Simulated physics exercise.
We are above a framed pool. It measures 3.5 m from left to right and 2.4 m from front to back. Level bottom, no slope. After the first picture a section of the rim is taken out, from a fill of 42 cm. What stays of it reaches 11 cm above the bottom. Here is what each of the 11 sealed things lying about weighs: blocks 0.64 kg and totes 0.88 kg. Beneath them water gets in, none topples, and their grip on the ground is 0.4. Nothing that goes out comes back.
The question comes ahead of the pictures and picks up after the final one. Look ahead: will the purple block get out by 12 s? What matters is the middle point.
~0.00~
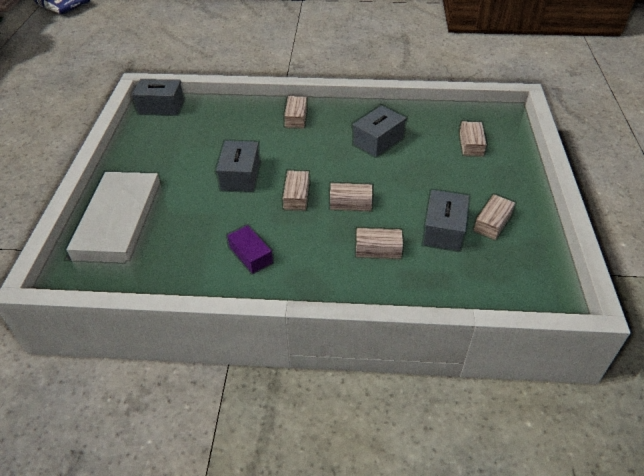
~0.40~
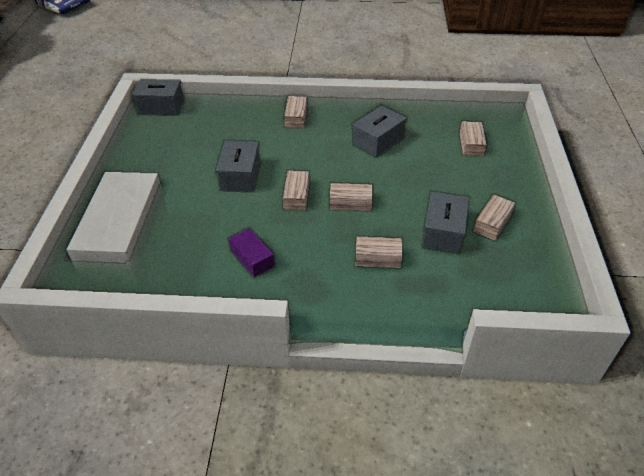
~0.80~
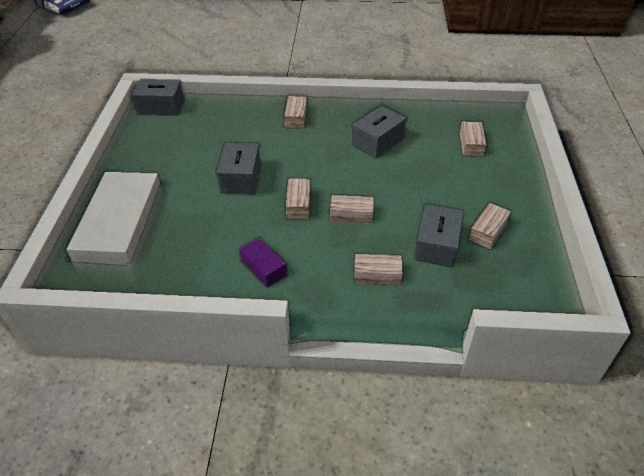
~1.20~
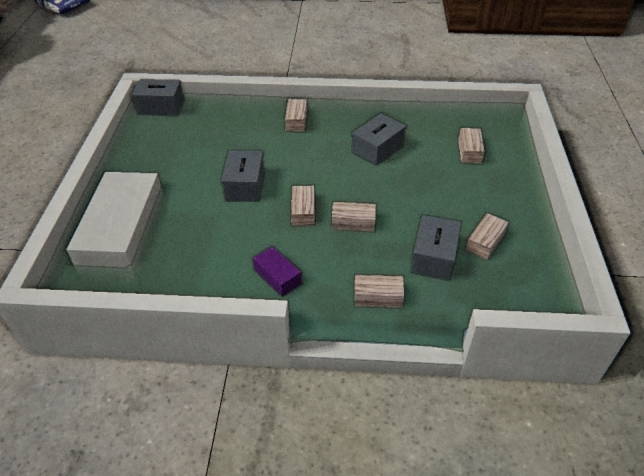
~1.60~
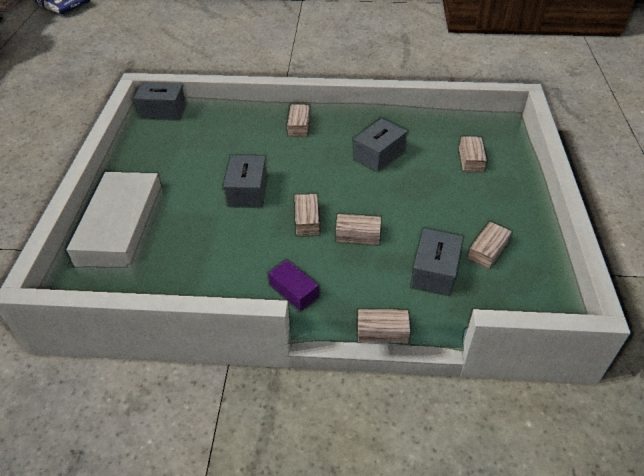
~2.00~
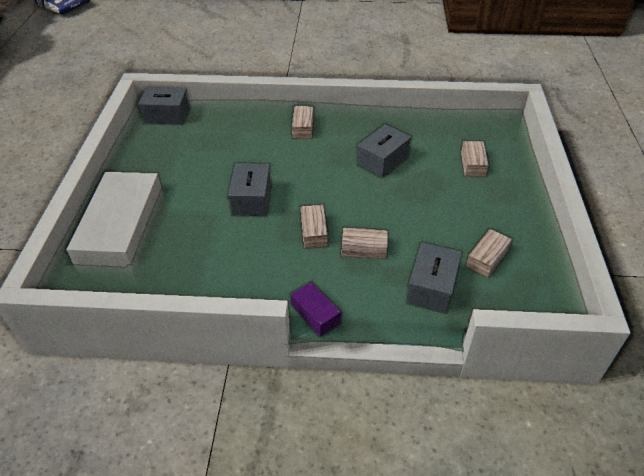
Most likely it is expelled.
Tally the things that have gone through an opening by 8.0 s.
Tally: 6.
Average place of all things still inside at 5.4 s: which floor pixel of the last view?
(322, 199).
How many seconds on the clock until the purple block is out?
Close to 2.0 s, I'd say.
After 2.8 s the purple block has gone out; 3 of 11 are out; 8 afloat.
After 5.4 s the purple block has gone out; 6 of 11 are out; 5 afloat.
After 8.0 s the purple block has gone out; 6 of 11 are out; 5 afloat.
After 12.0 s the purple block has gone out; 7 of 11 are out; 4 afloat.
